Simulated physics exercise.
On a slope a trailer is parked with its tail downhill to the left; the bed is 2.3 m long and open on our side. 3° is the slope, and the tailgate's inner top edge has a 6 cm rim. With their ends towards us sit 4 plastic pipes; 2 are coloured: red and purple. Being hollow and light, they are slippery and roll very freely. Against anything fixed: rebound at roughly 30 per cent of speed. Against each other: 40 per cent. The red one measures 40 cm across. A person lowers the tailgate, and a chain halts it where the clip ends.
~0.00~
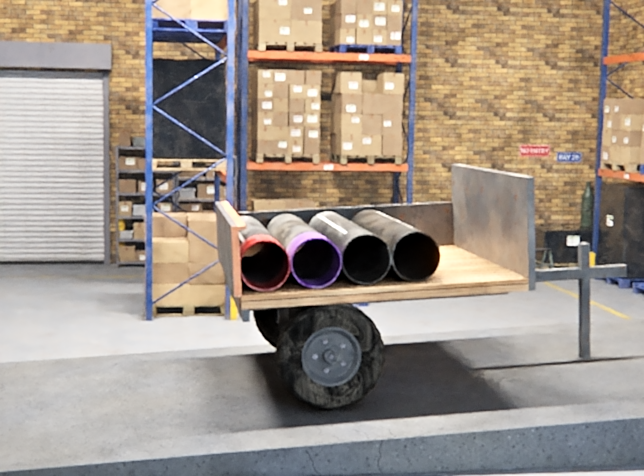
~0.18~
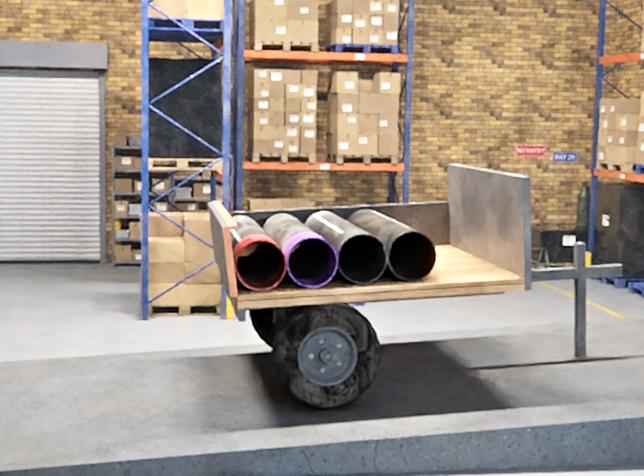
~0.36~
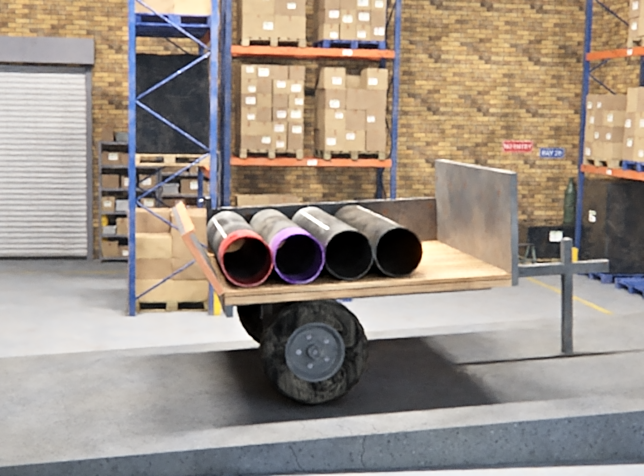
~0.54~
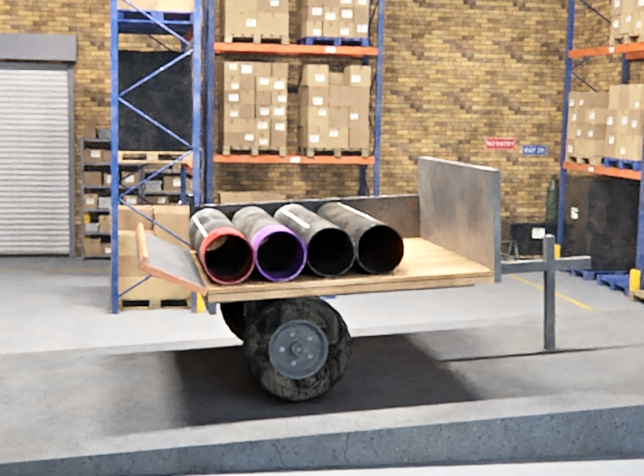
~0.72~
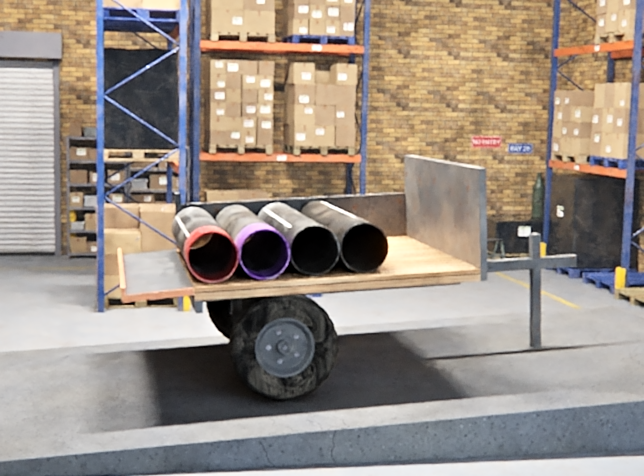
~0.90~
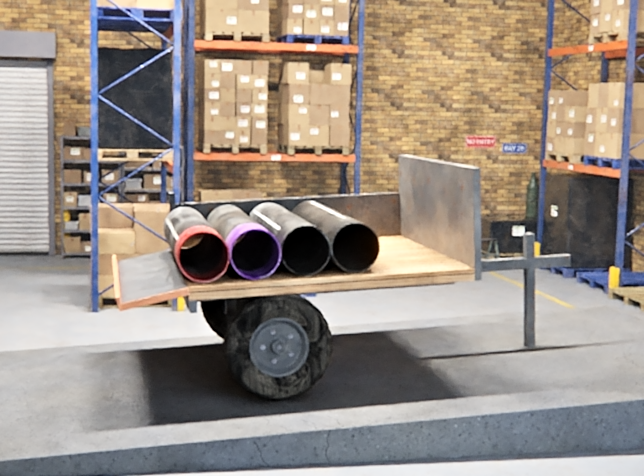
Four dark pipes, the left one rimmed in red and the next in purple, lie side by side with open ends facing us on a trailer's wooden bed, seen from the side in a brick-walled warehouse. Blue and orange racks of cardboard boxes stand behind, with a grey shutter at left. The left tailgate swings outward and down past level, the pipes stay together on the bed, and the view shifts slowly right.
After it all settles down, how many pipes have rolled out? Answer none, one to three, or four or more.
The answer is four or more.
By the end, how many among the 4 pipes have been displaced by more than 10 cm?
That makes 4 in total.
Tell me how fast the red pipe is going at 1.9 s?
I'd put it near 0.6 m/s.
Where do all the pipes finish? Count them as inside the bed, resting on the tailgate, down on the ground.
Tally: 0; 0; 4.
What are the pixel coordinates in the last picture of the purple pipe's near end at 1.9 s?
(222, 256), more or less.
By 1.9 s, red is on the gate, 15 cm past the hinge, rolling left; purple is on the bed, 30 cm short of the hinge, rolling left; 0 out so far.
By 3.2 s, red is off the vehicle; purple is on the gate, 45 cm past the hinge, rolling left; 1 out so far.
By 4.7 s, red is off the vehicle; purple is out on the ground; 4 out so far.
Finally (6.7 s), red is off the vehicle; purple is out on the ground; 4 out so far.
